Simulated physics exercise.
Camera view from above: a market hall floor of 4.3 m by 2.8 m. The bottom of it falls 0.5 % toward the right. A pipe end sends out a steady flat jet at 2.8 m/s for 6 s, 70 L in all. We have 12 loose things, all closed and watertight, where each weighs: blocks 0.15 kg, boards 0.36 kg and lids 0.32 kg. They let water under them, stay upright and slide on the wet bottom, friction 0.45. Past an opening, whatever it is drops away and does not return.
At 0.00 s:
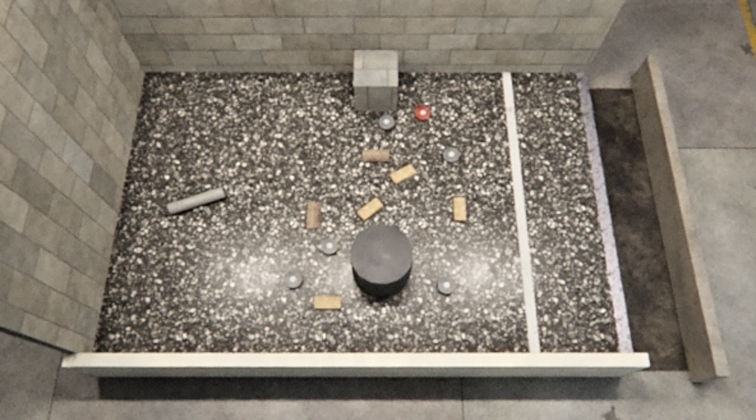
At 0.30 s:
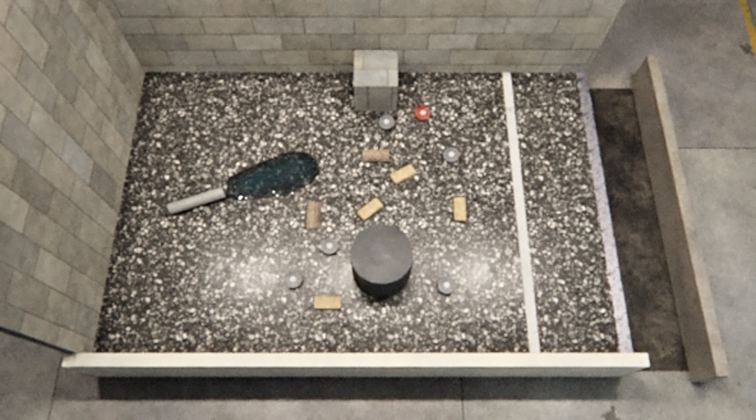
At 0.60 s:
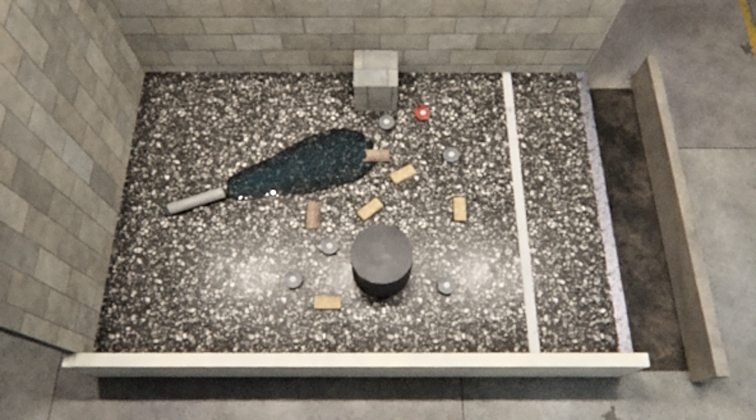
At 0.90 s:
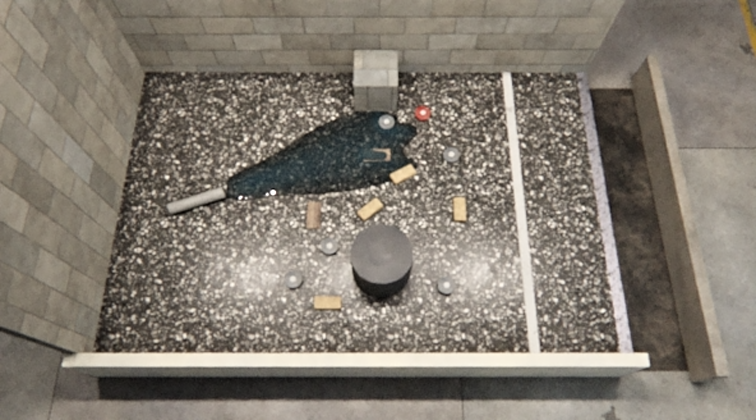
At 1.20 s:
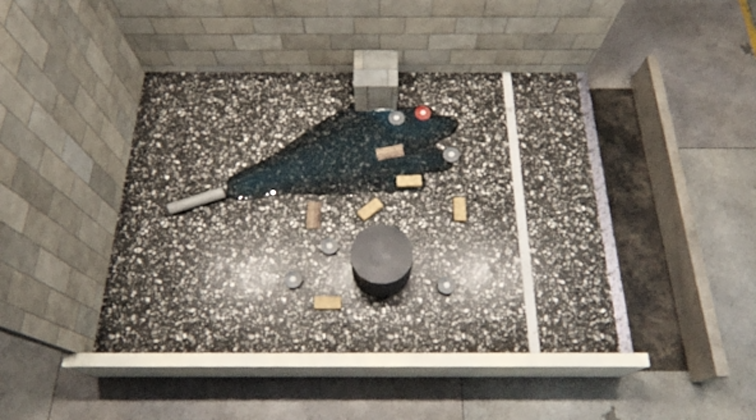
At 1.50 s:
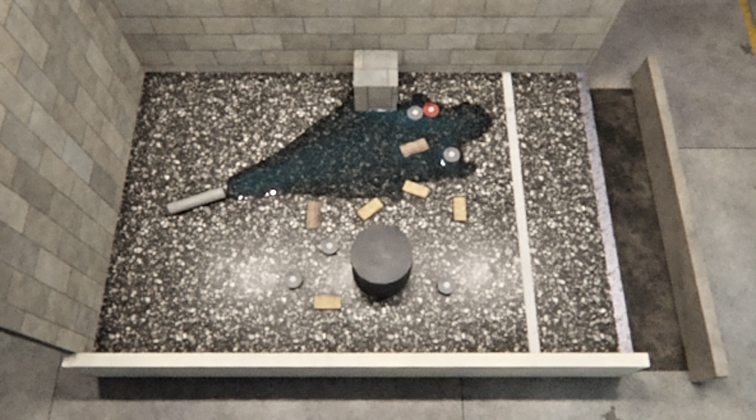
The footage shows dark water spreading rightward from a pipe across a speckled floor scattered with small boards and lids, passing below a grey block, then nudging a few pieces, including the red lid, slightly to the right.
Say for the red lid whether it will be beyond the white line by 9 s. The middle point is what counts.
Not quite, it doesn't get there.
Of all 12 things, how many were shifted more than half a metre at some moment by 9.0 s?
The answer here is 4.
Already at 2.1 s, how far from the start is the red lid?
40 cm, give or take.
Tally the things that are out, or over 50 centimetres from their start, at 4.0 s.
The number I get is 3.
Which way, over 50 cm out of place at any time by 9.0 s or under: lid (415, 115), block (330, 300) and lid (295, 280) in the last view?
First crosses the line, second stays inside the line, third stays inside the line.
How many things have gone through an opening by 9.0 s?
Tally so far: 0.
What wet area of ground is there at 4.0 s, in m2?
The covered patch comes to about 3.0 m2.
After 2.1 s the red lid is near (456, 95), 0.4 m from its start, aground; 0 of 12 are over the mark; 1 afloat.
After 4.0 s the red lid is near (464, 86), 0.5 m from its start, aground; 1 of 12 are over the mark; 0 afloat.
After 6.3 s the red lid is near (464, 86), 0.5 m from its start, aground; 1 of 12 are over the mark; 0 afloat.
After 9.0 s the red lid is near (468, 79), 0.6 m from its start, aground; 1 of 12 are over the mark; 0 afloat.
